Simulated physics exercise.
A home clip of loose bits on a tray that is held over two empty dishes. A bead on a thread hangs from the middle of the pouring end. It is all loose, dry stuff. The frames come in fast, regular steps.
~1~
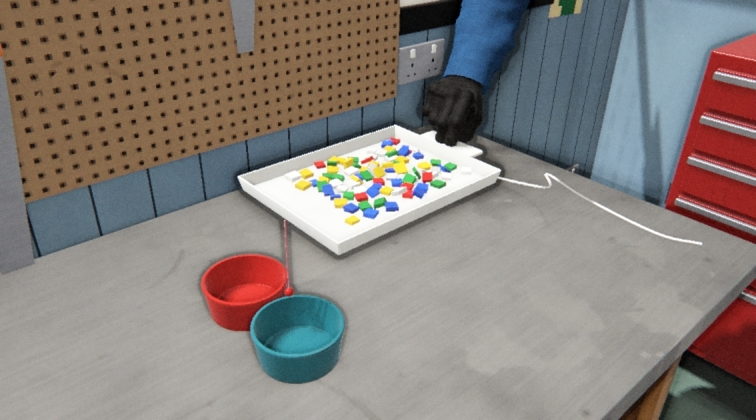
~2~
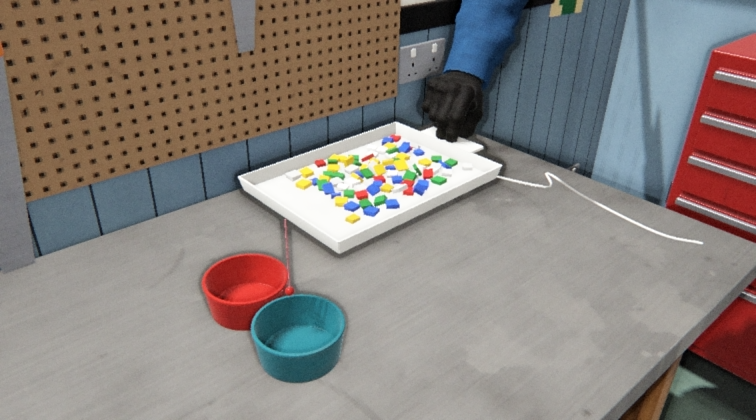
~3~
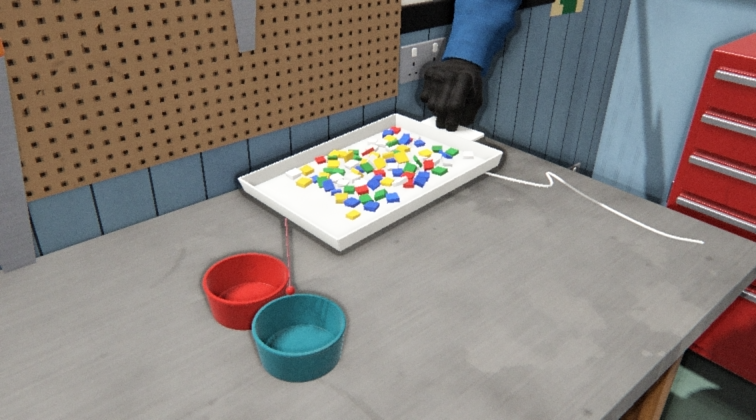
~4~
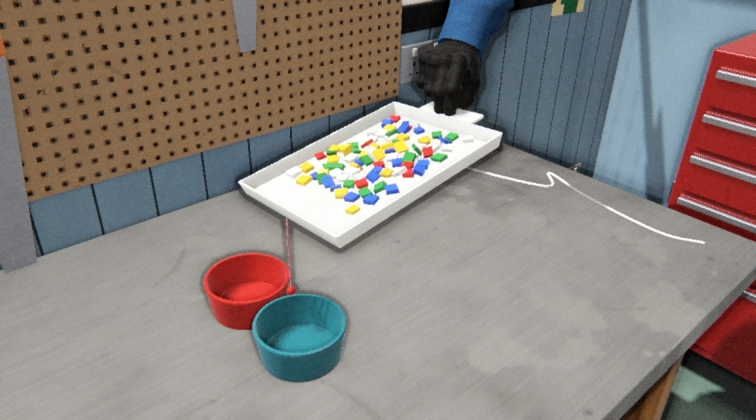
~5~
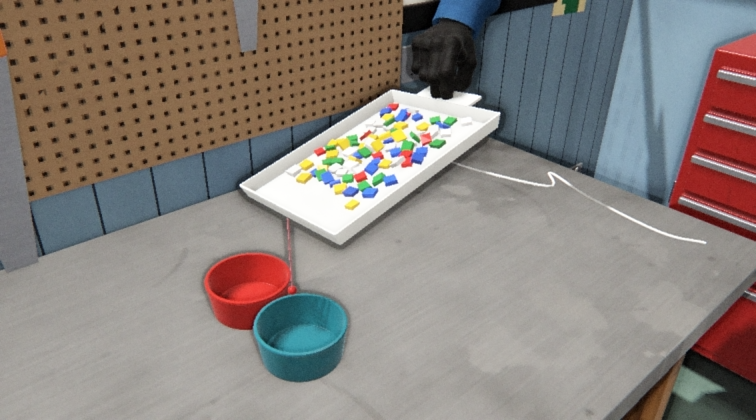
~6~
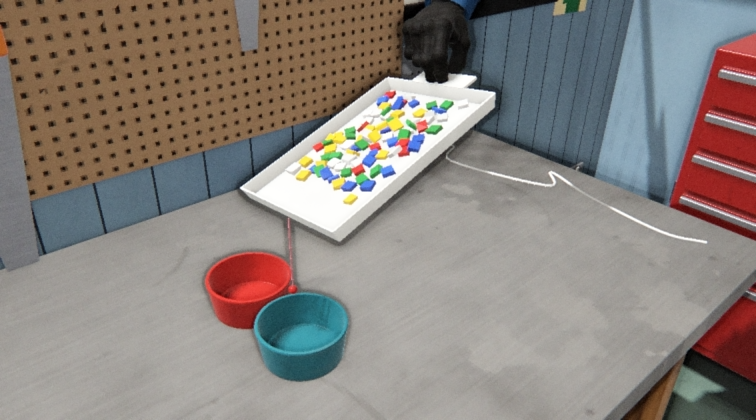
A black-gloved hand raised the far end of a white tray of colourful mosaic tiles, slowly at first, then more steeply, while the red and teal dishes stayed put on the grey bench.
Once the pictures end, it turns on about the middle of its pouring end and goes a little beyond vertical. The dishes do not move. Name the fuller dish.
Fuller: The left-hand dish.
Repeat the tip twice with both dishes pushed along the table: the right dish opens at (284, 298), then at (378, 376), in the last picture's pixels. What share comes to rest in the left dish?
First some 40, then 0 per cent.
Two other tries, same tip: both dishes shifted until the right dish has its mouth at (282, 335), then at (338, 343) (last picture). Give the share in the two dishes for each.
The first gives 70 %, the second 40 %.
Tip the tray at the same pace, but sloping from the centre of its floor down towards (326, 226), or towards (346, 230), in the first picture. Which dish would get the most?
One: Right. Two: The dish on the right.
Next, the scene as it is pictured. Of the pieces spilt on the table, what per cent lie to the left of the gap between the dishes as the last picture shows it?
Near 90 %.
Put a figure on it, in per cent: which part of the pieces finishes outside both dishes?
It comes to 20 per cent or so.
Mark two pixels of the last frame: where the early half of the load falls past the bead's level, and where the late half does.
At about (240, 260), then at (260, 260).
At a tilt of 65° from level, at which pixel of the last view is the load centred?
Roughly at (276, 176).
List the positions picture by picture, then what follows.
Corners of the pouring end at (243, 177) and (339, 240), level; middle of the load at (379, 172), mosaic tiles; left dish at (210, 307); right dish at (261, 357); bead on its thread at (289, 292), in the first frame.
Corners of the pouring end at (243, 177) and (339, 239), level; middle of the load at (380, 170), in the second frame.
Corners of the pouring end at (243, 178) and (338, 236), tipped barely, lowest at the left corner; middle of the load at (380, 163), in the third frame.
Corners of the pouring end at (243, 181) and (337, 234), tipped a little, lowest at the left corner; middle of the load at (379, 155), in the fourth frame.
Corners of the pouring end at (244, 184) and (335, 231), tipped clearly, lowest at the left corner; middle of the load at (378, 146), in the fifth frame.
Corners of the pouring end at (245, 187) and (333, 228), tipped clearly, lowest at the left corner; middle of the load at (375, 136); left dish at (214, 304); right dish at (265, 354), in the sixth frame.
Soon, tray tipped steeply; nearly all on the tray; a stray few in the air.
A while on, tray tipped past a quarter turn; about a quarter on the tray; a stray few in the right dish; about a third in the left dish; a small part outside both; about a quarter in the air.
Towards the end, tray tipped past a quarter turn; a stray few in the right dish; most in the left dish; a small part outside both.
Finally, tray tipped past a quarter turn; a stray few in the right dish; most in the left dish; a small part outside both.
